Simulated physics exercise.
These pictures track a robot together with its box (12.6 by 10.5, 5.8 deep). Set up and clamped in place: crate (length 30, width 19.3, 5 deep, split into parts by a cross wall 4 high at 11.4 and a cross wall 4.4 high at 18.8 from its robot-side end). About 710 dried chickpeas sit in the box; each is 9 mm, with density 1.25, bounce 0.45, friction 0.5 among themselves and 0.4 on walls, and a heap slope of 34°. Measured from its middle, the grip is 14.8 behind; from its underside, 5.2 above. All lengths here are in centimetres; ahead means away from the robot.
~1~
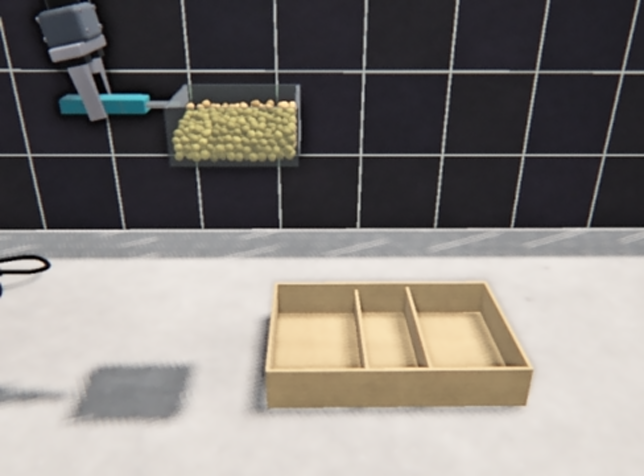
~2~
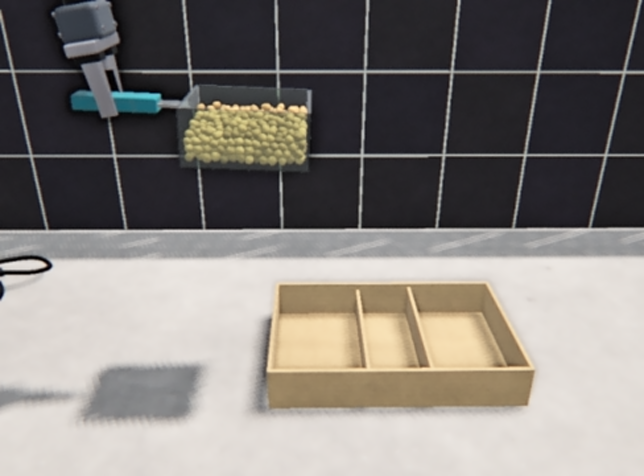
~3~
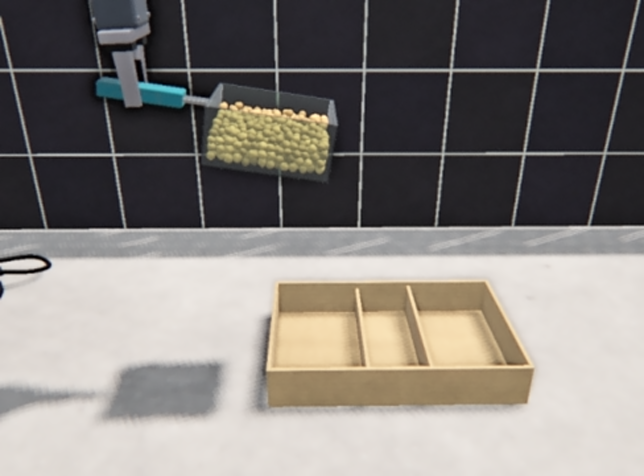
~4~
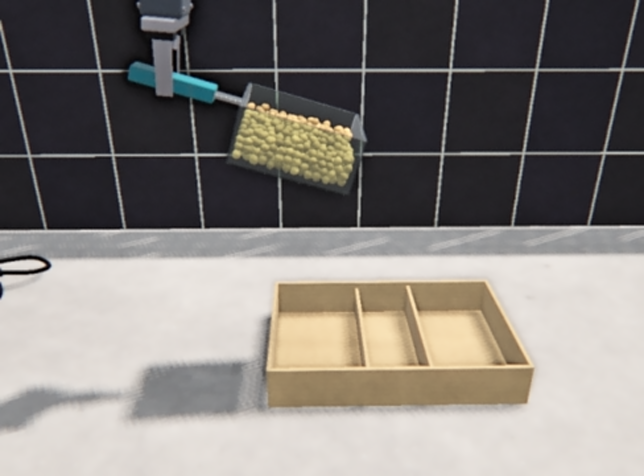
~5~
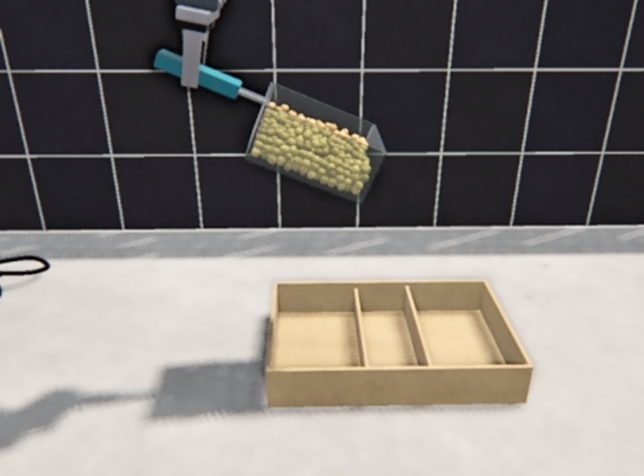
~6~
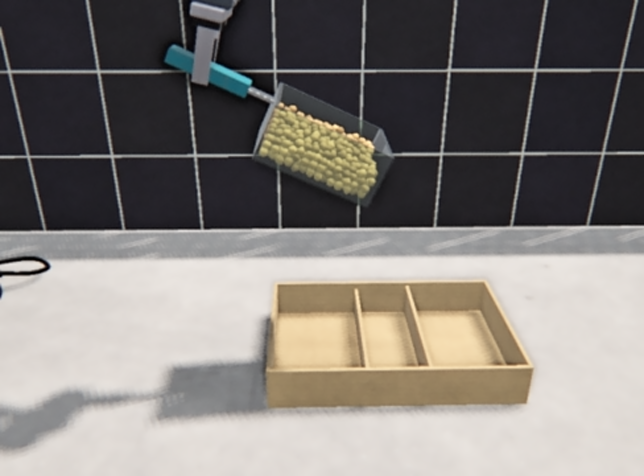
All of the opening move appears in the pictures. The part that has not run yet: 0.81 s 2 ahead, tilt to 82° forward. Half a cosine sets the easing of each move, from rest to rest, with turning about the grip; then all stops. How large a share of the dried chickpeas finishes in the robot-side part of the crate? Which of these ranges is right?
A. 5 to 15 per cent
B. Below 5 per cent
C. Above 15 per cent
C, above 15 per cent.
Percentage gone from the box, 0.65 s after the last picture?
About 0 in a hundred parts are out by then.
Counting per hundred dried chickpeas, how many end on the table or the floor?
Around 0 in a hundred.
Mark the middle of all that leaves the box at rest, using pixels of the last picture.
Centre estimate: Around (319, 351).
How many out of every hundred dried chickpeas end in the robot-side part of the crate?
I'd guess near 45 per cent.
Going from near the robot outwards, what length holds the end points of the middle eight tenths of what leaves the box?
Around 8 cm long.
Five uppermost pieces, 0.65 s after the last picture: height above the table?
Height: Some 28 cm.
Then, 0.32 s on, tilted 45° forward, highest piece 30 above the table; 709 in the box.
Then, 0.65 s on, tilted 77° forward, highest piece 27 above the table; 692 in the box, 17 in flight or on a rim.
Then, 1.01 s on, tilted 82° forward, highest piece 27 above the table; 507 in the box, 172 in the robot-side part, 30 in flight or on a rim.
Then, 2.06 s on, tilted 82° forward, highest piece 27 above the table; 394 in the box, 314 in the robot-side part, 1 in flight or on a rim.
In the end, 394 in the box, 315 in the robot-side part. That is 44 % in the robot-side part of the crate.
